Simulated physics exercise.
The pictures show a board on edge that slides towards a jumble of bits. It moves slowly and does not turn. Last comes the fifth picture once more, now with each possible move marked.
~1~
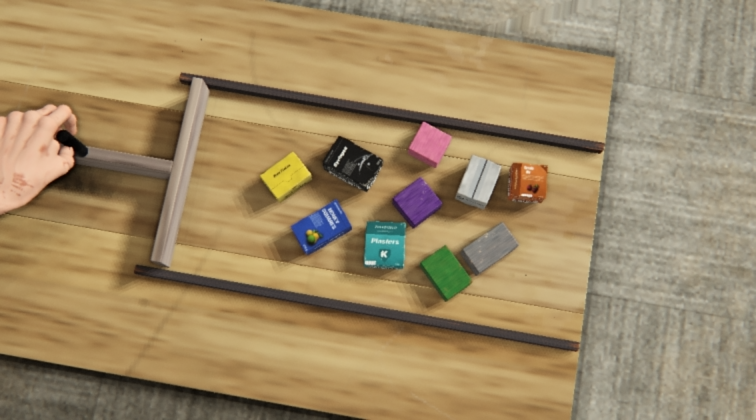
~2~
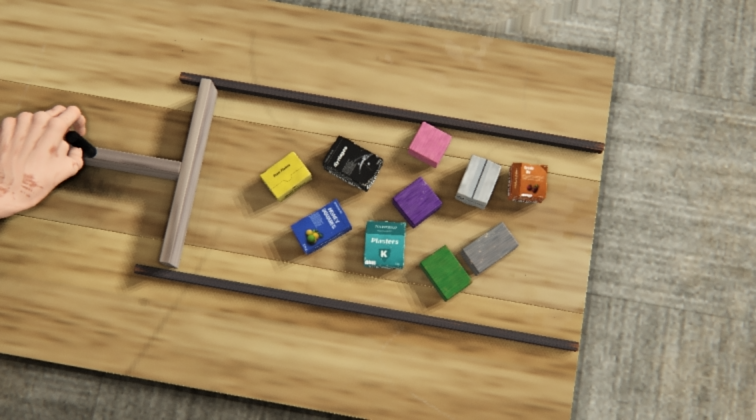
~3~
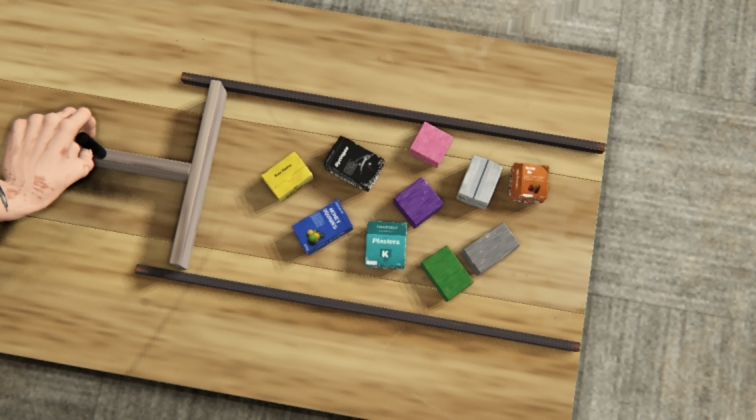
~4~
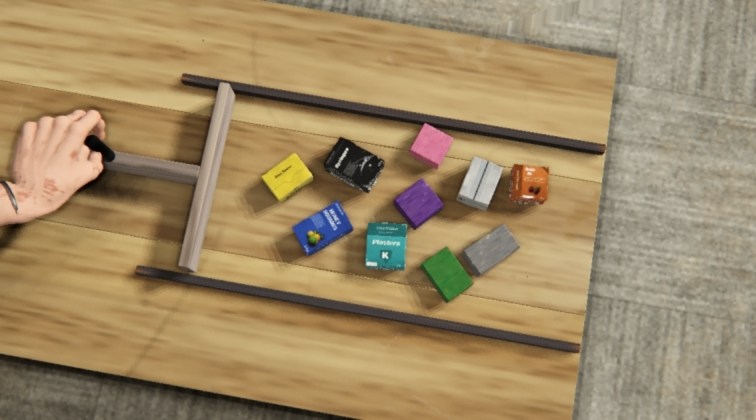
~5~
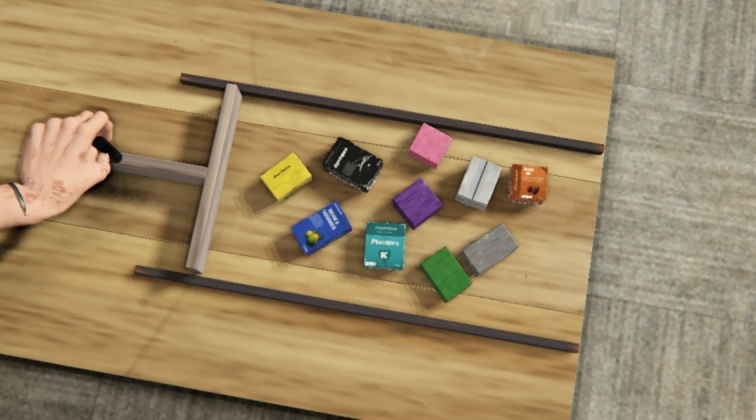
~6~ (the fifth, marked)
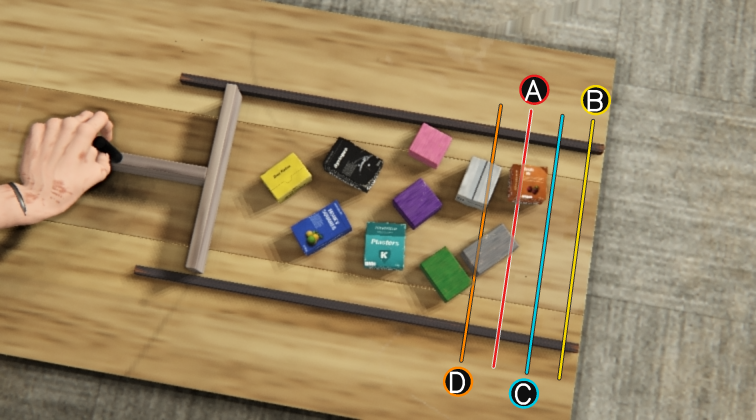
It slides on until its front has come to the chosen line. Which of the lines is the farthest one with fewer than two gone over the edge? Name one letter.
No farther than D.
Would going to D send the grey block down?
No.
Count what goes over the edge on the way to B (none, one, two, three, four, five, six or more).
In all, six or more.
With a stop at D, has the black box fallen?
No.
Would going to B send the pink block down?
Yes.
On the marked copy, A at (513, 235); B at (577, 246); C at (545, 240); D at (482, 229).
Following D. Soon after the start, board (307, 191); black box (359, 162); turquoise box (389, 248).
Later, board (404, 208); orange packet (539, 183); green block (499, 301).
In the end, board (481, 221); orange packet (598, 180); green block (578, 315); none fallen.
As for the rest, A drops four; B drops ten; C drops five.
